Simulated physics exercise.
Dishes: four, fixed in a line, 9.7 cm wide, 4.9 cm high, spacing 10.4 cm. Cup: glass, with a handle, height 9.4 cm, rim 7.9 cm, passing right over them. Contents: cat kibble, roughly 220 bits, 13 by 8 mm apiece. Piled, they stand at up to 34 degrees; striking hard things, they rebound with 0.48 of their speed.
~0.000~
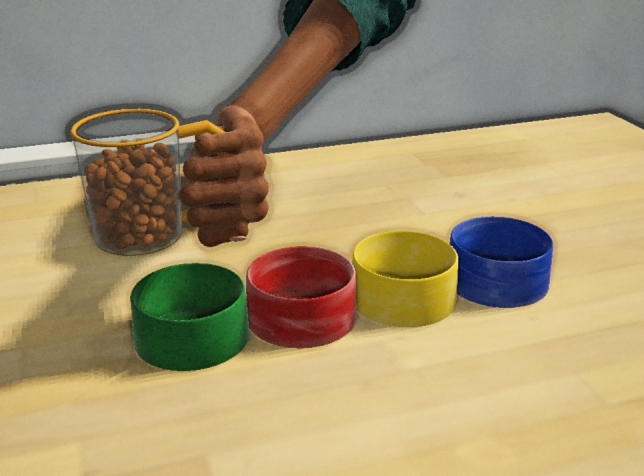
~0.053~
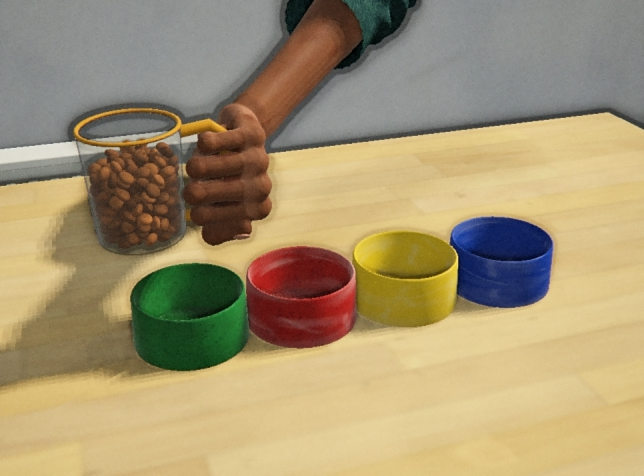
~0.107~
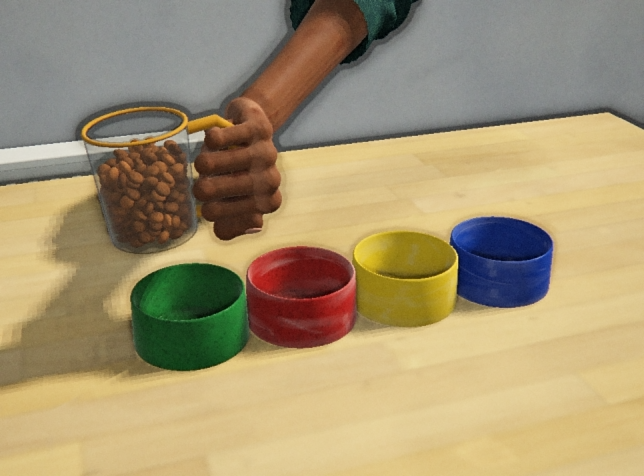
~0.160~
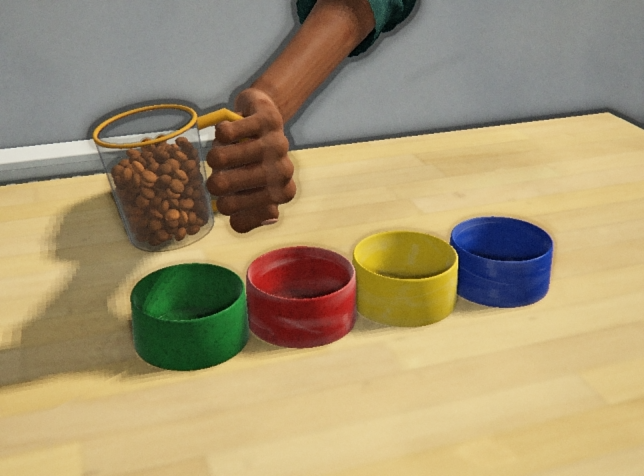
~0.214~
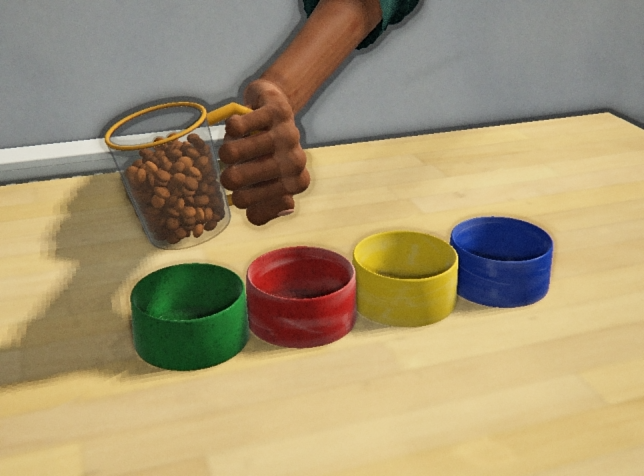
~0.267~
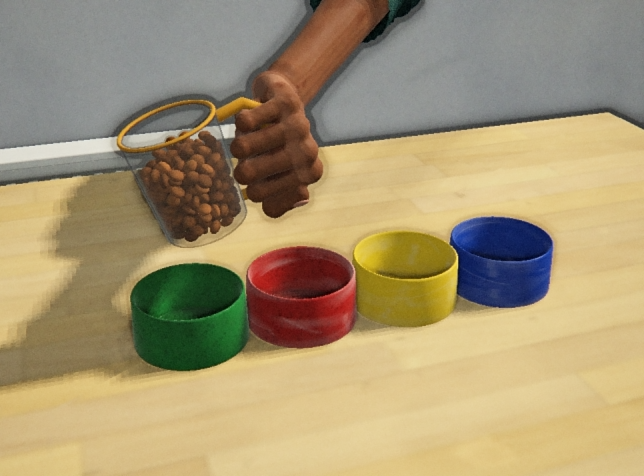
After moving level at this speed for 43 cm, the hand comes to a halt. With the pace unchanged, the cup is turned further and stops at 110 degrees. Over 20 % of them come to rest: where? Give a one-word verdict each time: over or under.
Red: Its share will not go past a fifth; blue: Its share will go past a fifth; green: Its share will not go past a fifth; yellow: Its share will go past a fifth; counter: Its share will not go past a fifth.
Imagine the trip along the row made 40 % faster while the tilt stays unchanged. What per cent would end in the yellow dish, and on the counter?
The shares would then be yellow 0 and counter 0.
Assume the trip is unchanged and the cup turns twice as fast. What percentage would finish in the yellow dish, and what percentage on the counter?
In that case the yellow dish gets 20 and the counter gets 0.
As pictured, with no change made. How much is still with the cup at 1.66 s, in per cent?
60 %.
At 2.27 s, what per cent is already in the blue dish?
Some 35 in a hundred by then.
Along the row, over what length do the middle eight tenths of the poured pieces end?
Length: Approx. 15 cm.
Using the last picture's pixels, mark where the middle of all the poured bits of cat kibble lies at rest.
Resting centre estimate: Around (466, 276).
After 1.10 s, tilt 83 degrees; cup holds 100 %.
Then, at 1.66 s, tilt 110 degrees; cup holds 60 %, red 5 %, yellow 30 %.
After 2.27 s, tilt 110 degrees; cup holds 20 %, red 5 %, blue 35 %, yellow 35 %.
In the end, at 3.3 s, red 5 %, blue 45 %, green 0 %, yellow 35 %, counter 5 %, cup 10 %.
